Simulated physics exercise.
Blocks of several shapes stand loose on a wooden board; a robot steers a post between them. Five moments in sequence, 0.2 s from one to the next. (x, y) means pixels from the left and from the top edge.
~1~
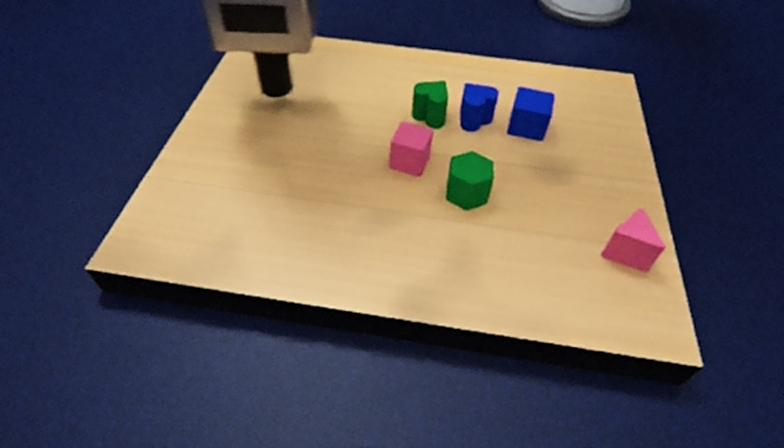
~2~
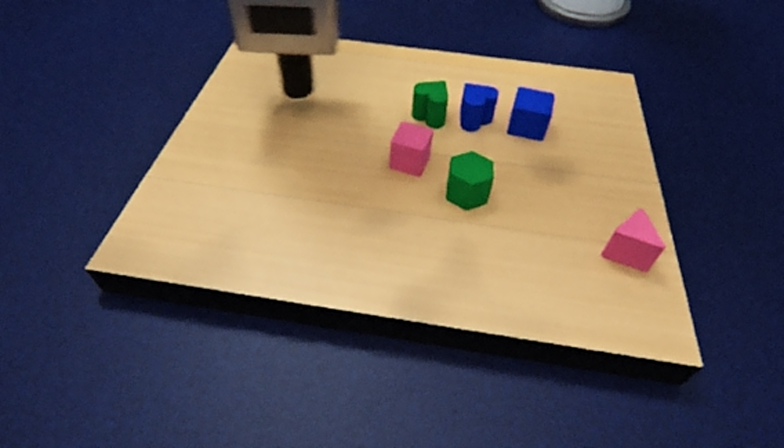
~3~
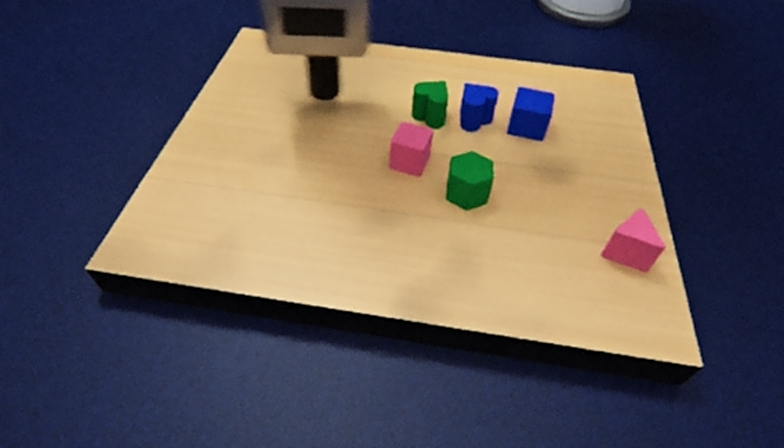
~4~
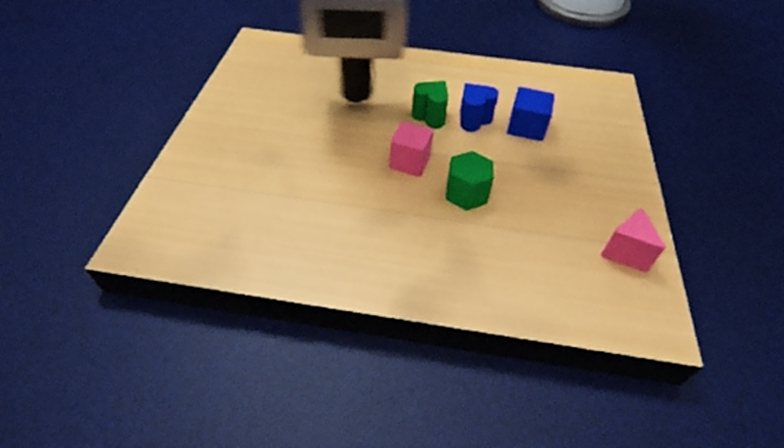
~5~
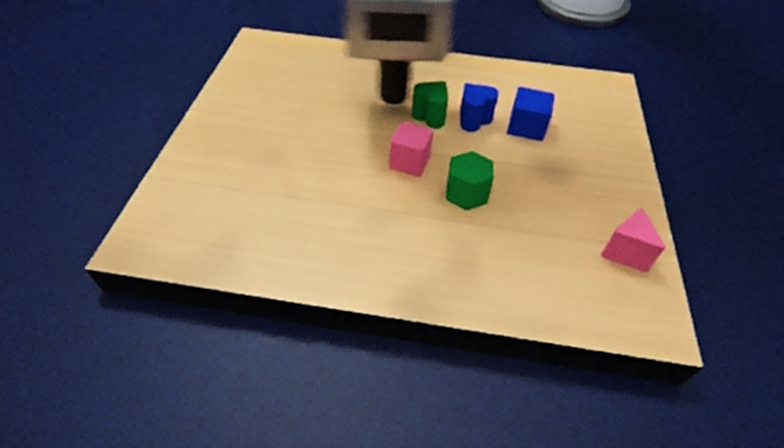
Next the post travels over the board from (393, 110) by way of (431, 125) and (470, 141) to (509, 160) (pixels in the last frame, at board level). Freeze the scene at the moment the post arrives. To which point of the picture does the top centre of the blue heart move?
The middle of its upper face should be somewhere near (520, 89).
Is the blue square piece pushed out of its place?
The answer is yes.
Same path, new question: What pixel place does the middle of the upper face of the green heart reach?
Roughly at (527, 113).
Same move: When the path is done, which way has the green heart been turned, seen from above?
Spins counterclockwise.
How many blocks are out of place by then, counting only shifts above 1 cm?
The count will be 3 or more.
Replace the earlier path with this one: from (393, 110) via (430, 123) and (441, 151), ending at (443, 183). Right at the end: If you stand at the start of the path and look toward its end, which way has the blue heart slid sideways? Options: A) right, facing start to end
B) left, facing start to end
My pick is B.
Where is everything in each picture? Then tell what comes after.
The first frame shows post tip (277, 88); block tops, pink square piece (412, 135); green heart (434, 90); blue heart (479, 93); blue square piece (535, 100).
The second frame shows post (299, 90); blocks unchanged.
The third frame shows post (325, 91); blocks unchanged.
The fourth frame shows post (357, 93); blocks unchanged.
The fifth frame shows post (394, 95); pink square piece (412, 135); green heart (434, 90); blue heart (479, 93); blue square piece (535, 100).
On the path given first. One third of the way, post (433, 110); green heart (472, 99), turned 20° anticlockwise; blue heart (499, 94), turned 25° anticlockwise.
Two thirds of the way, post (474, 127); green heart (508, 106), turned 60° anticlockwise; blue heart (519, 91), turned 65° anticlockwise; blue square piece (557, 98).
At the end, post (514, 146); pink square piece in place; green heart (527, 113), turned 125° anticlockwise; blue heart (520, 89), turned 75° anticlockwise; blue square piece (558, 98).
